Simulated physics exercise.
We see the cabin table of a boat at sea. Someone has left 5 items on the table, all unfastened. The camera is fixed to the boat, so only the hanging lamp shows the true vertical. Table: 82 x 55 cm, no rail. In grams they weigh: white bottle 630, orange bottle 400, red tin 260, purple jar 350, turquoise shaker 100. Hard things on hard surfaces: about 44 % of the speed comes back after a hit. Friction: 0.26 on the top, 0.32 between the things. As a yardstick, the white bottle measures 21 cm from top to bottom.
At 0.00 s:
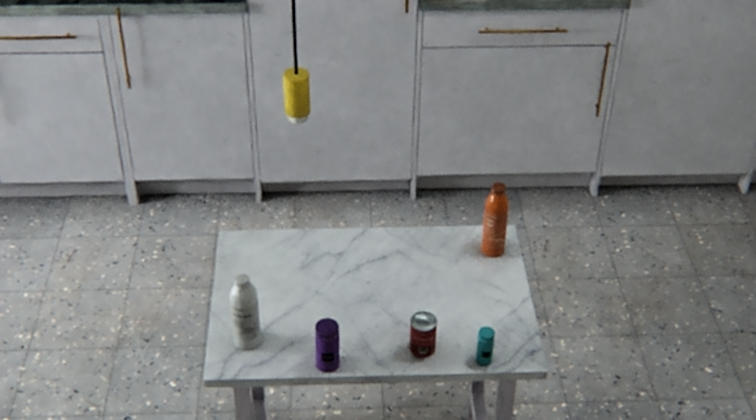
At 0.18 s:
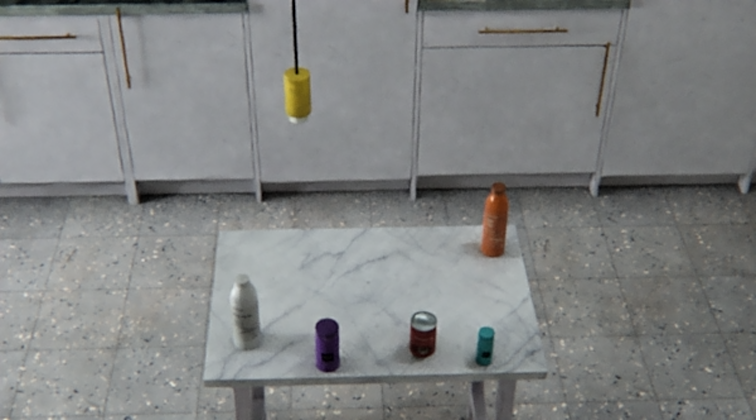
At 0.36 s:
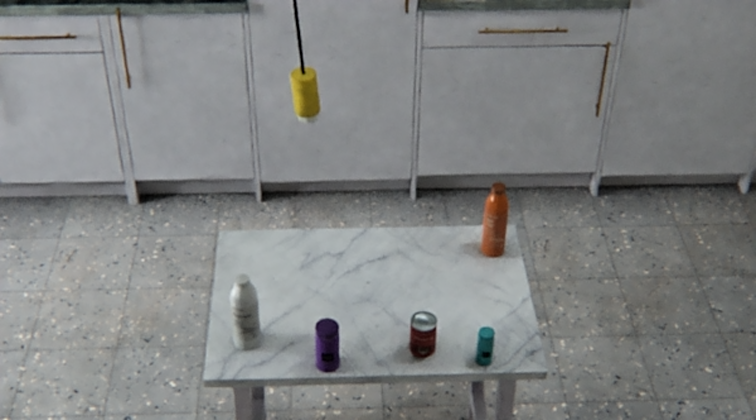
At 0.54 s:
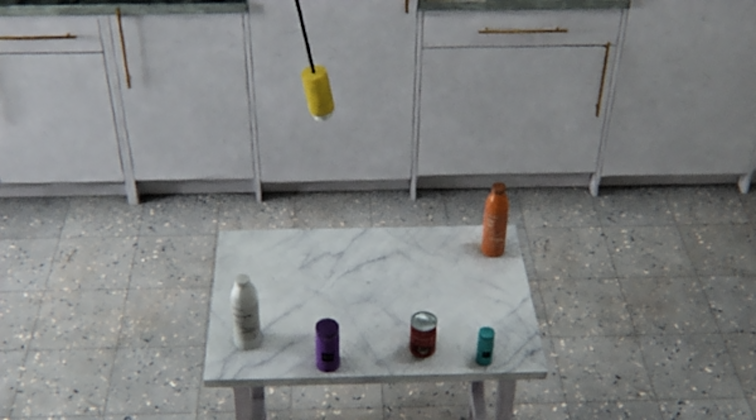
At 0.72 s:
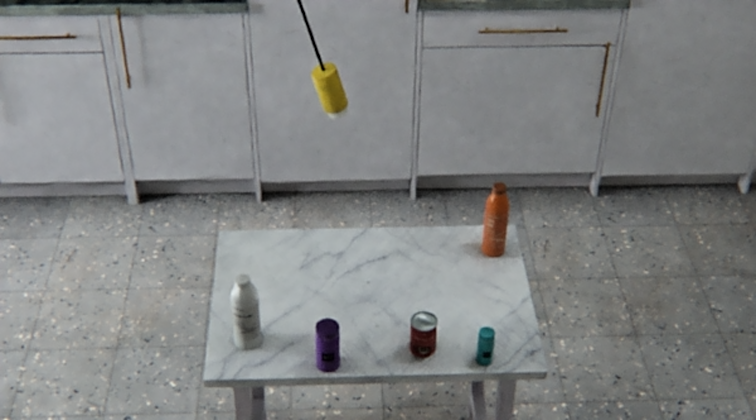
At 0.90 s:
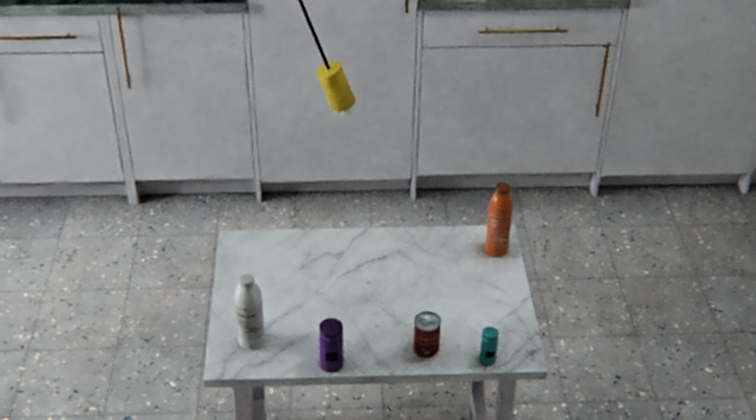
The yellow hanging lamp swings to the right, then the items on the table shift slightly right.
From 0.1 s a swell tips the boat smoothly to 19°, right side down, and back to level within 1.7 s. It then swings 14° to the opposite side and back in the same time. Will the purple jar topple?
The purple jar is still upright.
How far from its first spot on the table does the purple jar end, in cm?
Some 14 cm.
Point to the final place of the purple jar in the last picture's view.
Near (383, 344).
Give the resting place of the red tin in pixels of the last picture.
At about (477, 334).
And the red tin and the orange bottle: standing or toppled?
The red tin stays upright; the orange bottle topples.
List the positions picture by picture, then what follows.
In the first picture, boat level; purple jar (327, 345); white bottle (245, 310).
In the second picture, boat level; red tin (423, 335); turquoise shaker (485, 346).
In the third picture, boat heeled 4°, right side down; white bottle (245, 310); orange bottle (496, 219).
In the fourth picture, boat heeled 10°, right side down; red tin (423, 335); turquoise shaker (485, 346).
In the fifth picture, boat heeled 16°, right side down; white bottle (245, 310); orange bottle (496, 219).
In the sixth picture, boat heeled 19°, right side down; purple jar (331, 345); red tin (427, 335).
After 1.20 s, boat heeled 15°, right side down; purple jar slid 7 cm near (357, 345); orange bottle slid 8 cm; white bottle slid 7 cm.
After 1.40 s, boat heeled 9°, right side down; orange bottle now off the table; purple jar slid 12 cm near (379, 344); white bottle slid 13 cm.
After 1.70 s, boat level; purple jar slid 14 cm near (384, 344); white bottle slid 14 cm; turquoise shaker slid 14 cm.
After 2.10 s, boat heeled 4°, left side down; purple jar slid 14 cm near (384, 344); white bottle slid 14 cm; turquoise shaker slid 14 cm.
At rest (4.0 s), off the table and tipped over, orange bottle; not toppled but over 5 cm from the start, white bottle, red tin, purple jar and turquoise shaker. Seen from the same camera at the end, purple jar near (383, 344).
